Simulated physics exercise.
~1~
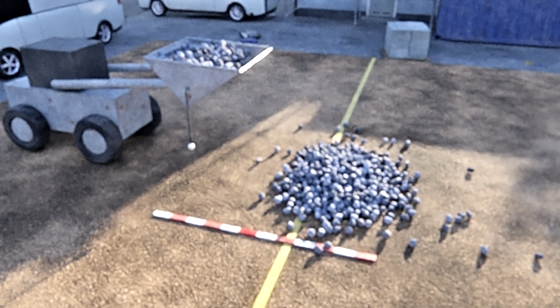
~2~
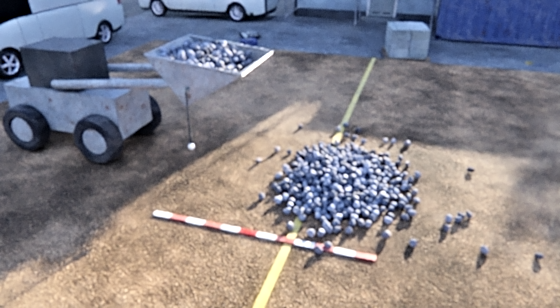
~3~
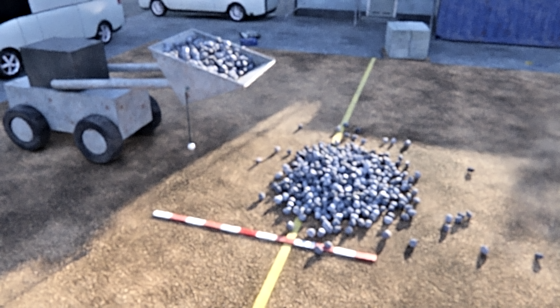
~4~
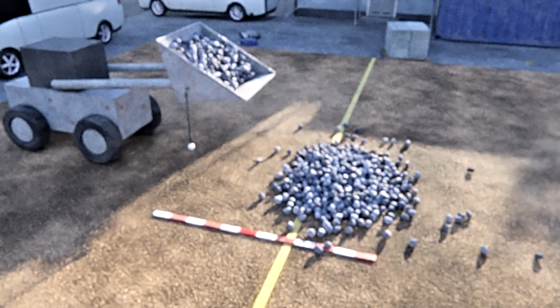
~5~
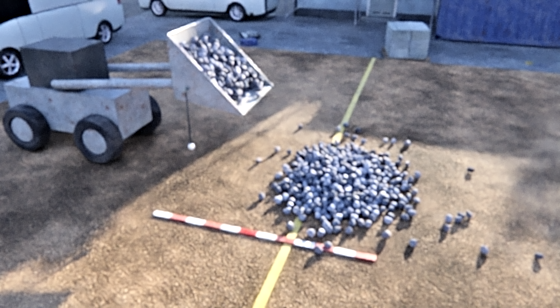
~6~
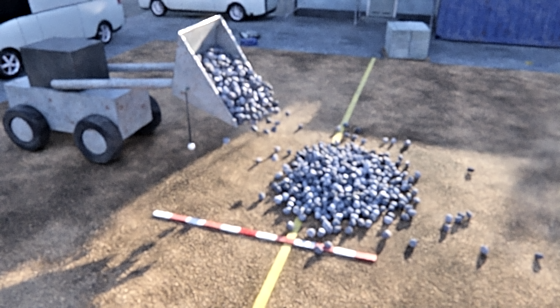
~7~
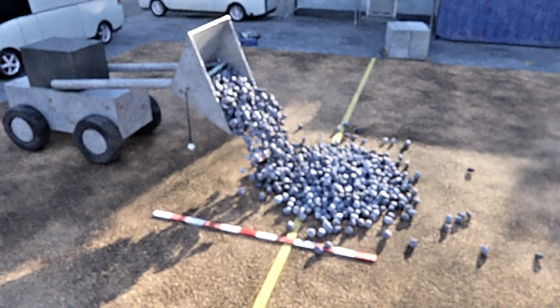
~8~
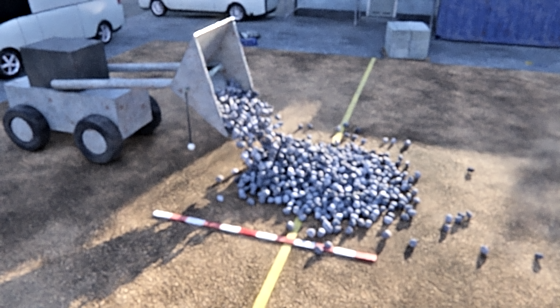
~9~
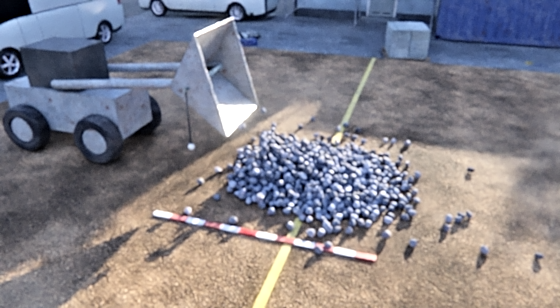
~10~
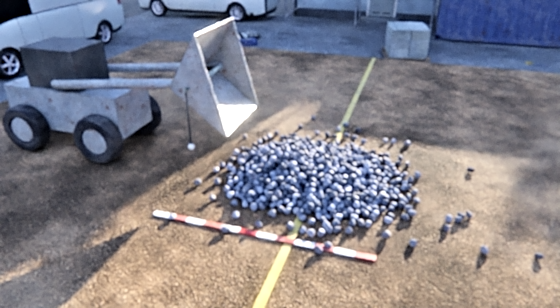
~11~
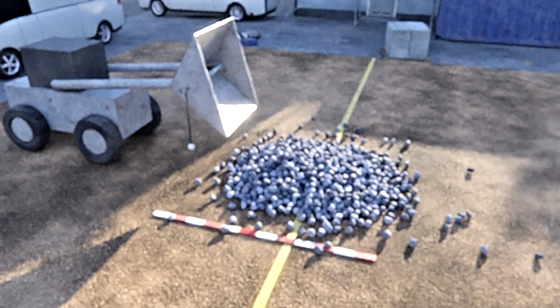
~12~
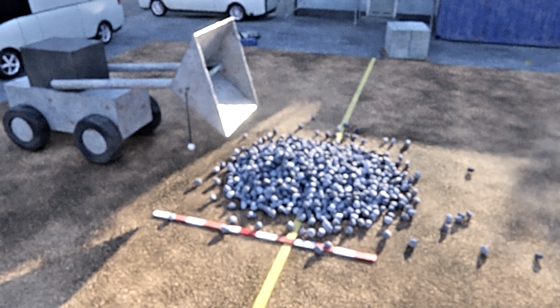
A grey loader's raised bucket tips forward and pours its load of small blue-grey stones onto the near left side of a pile lying across a yellow line, behind a red-and-white staff, then stays tilted and empty above the broadened heap.
